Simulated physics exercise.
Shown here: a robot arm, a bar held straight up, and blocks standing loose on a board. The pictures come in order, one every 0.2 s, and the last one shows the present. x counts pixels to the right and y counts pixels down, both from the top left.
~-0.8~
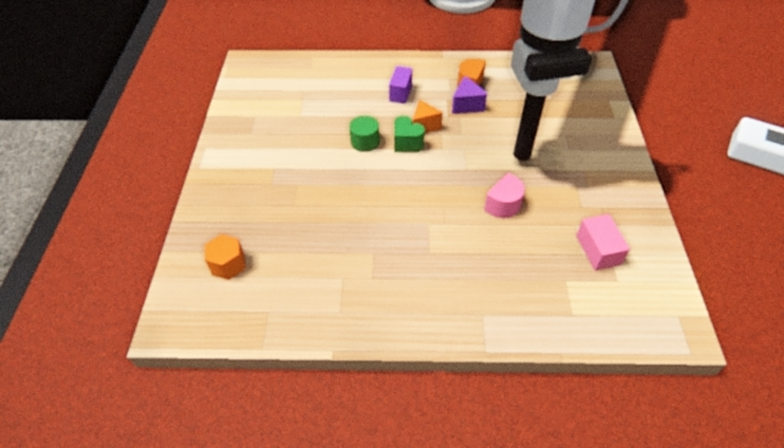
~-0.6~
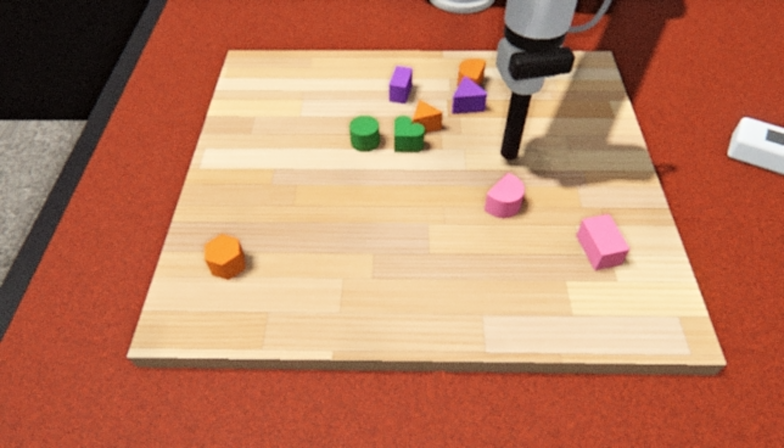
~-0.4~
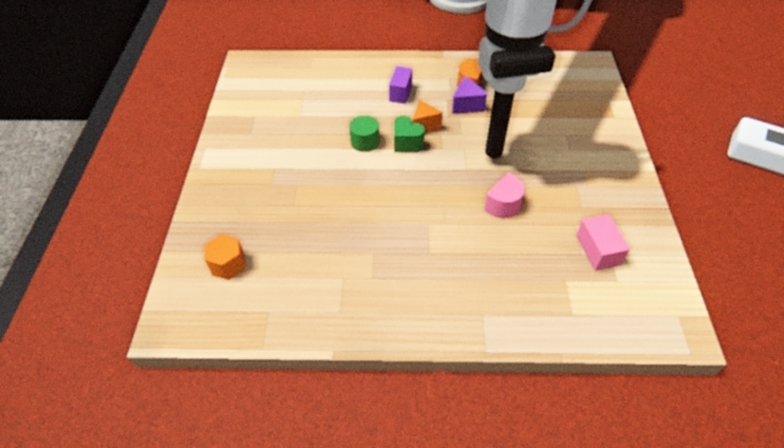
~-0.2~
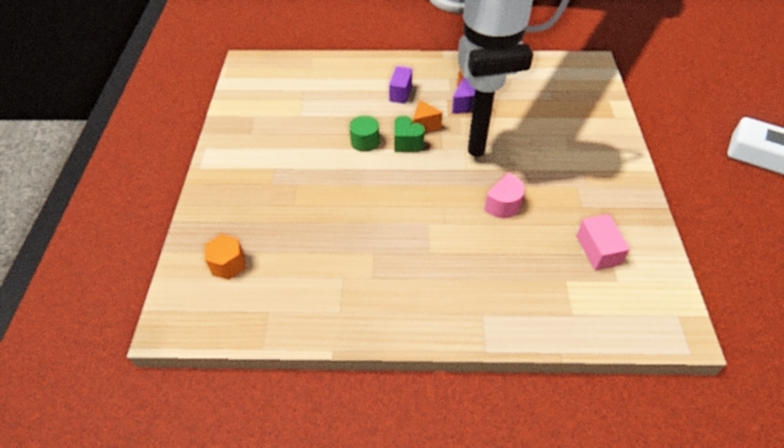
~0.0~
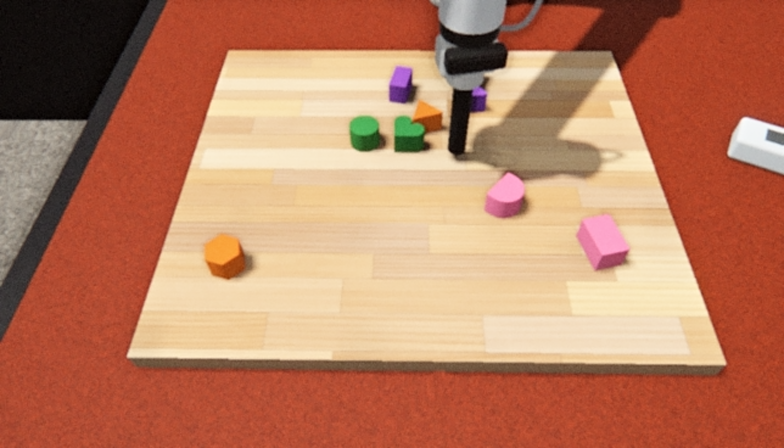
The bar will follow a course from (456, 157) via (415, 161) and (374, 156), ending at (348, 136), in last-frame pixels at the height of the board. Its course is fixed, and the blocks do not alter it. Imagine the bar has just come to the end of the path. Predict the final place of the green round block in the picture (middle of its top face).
Somewhere near (349, 103).
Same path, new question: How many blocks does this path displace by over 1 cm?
Counting only shifts above 1 cm, I get one block.
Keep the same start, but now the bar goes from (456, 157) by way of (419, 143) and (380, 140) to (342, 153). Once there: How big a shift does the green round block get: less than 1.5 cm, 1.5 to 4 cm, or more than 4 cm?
The shift is above 4 cm.
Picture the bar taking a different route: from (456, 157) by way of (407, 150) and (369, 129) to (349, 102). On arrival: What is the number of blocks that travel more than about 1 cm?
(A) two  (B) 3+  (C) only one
I choose A.
The first path, step by step. One third of the way, bar (413, 153); nothing pushed yet.
Two thirds of the way, bar (373, 148); green round block (363, 123).
At the end, bar (347, 128); green round block (349, 103); green heart block unmoved.
